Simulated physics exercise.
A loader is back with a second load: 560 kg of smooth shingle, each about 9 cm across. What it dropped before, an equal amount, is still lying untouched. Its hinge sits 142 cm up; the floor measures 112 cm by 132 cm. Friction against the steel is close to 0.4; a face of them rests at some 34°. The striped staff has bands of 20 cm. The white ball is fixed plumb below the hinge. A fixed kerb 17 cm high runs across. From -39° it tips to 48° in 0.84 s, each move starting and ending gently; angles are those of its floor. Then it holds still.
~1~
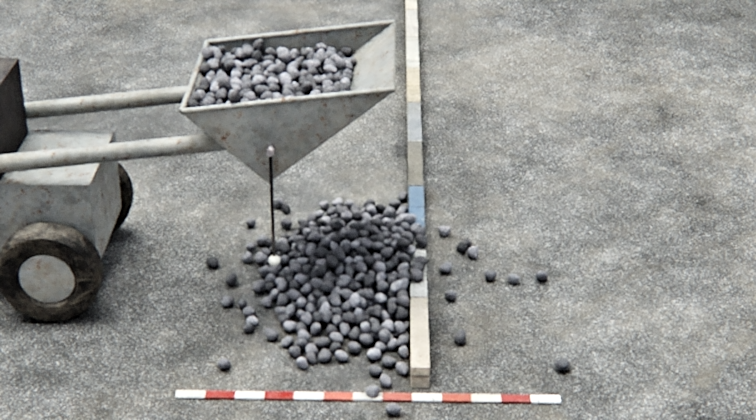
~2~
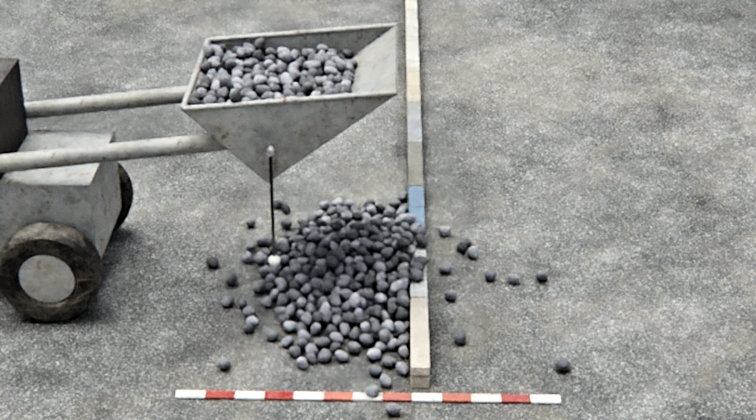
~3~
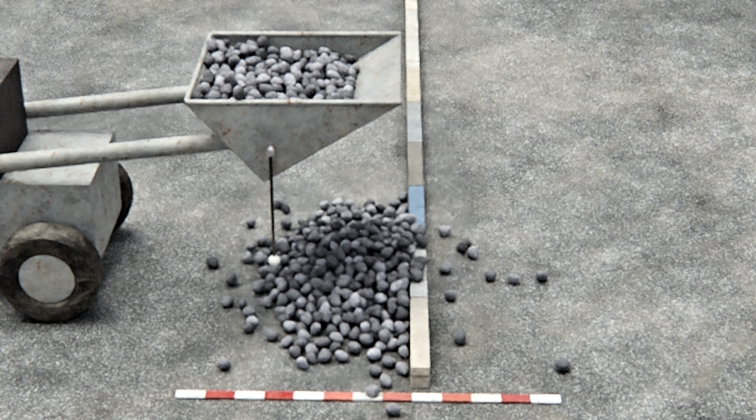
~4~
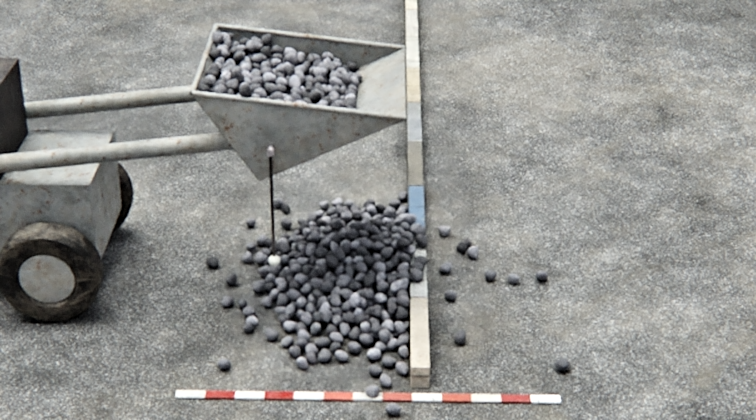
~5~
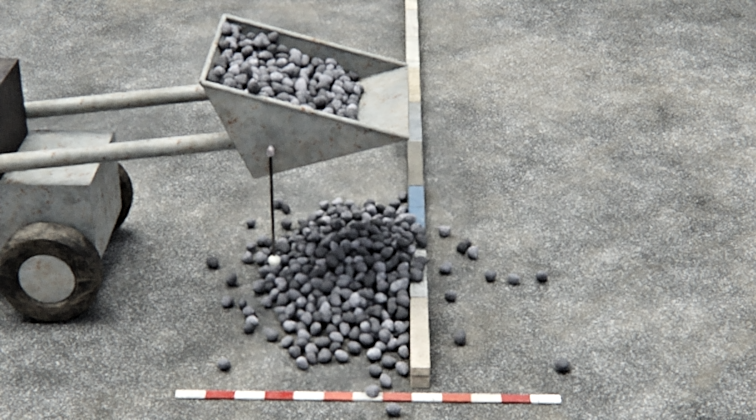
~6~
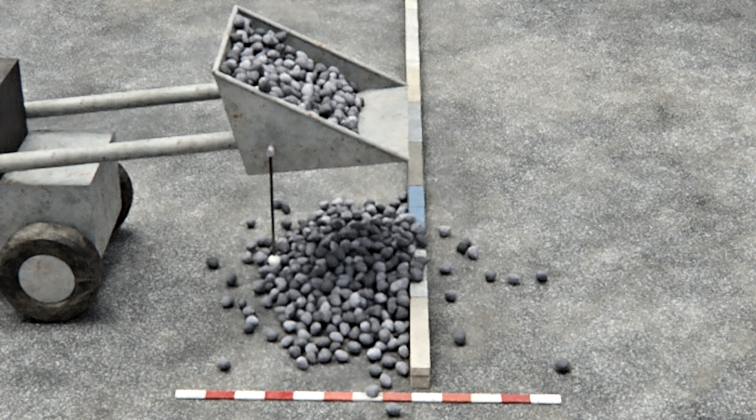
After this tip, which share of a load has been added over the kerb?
Roughly 51 per cent of a load more.
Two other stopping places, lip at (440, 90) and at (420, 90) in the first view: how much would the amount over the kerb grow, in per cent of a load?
First some 85, then 70 per cent.
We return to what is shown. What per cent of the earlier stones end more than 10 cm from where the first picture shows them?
Roughly 10 per cent of them.
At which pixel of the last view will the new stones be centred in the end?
Near (421, 269).
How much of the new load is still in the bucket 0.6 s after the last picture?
About 65 per cent.
Then, 0.3 s after the last picture the floor is at 34°; in per cent of one load, 100 in the bucket, 98 on this side of the kerb, 2 over the kerb; the foremost stones are at (495, 282).
Then, 0.6 s after the last picture the floor is at 48°; in per cent of one load, 67 in the bucket, 131 on this side of the kerb, 2 over the kerb; the foremost stones are at (495, 282).
Then, 0.9 s after the last picture the floor is at 48°; in per cent of one load, 8 in the bucket, 162 on this side of the kerb, 30 over the kerb; the foremost stones are at (536, 297).
Then, 3.8 s after the last picture the floor is at 48°; in per cent of one load, 0 in the bucket, 147 on this side of the kerb, 53 over the kerb; the foremost stones are past the picture's edge. Net gain over the kerb, 51.
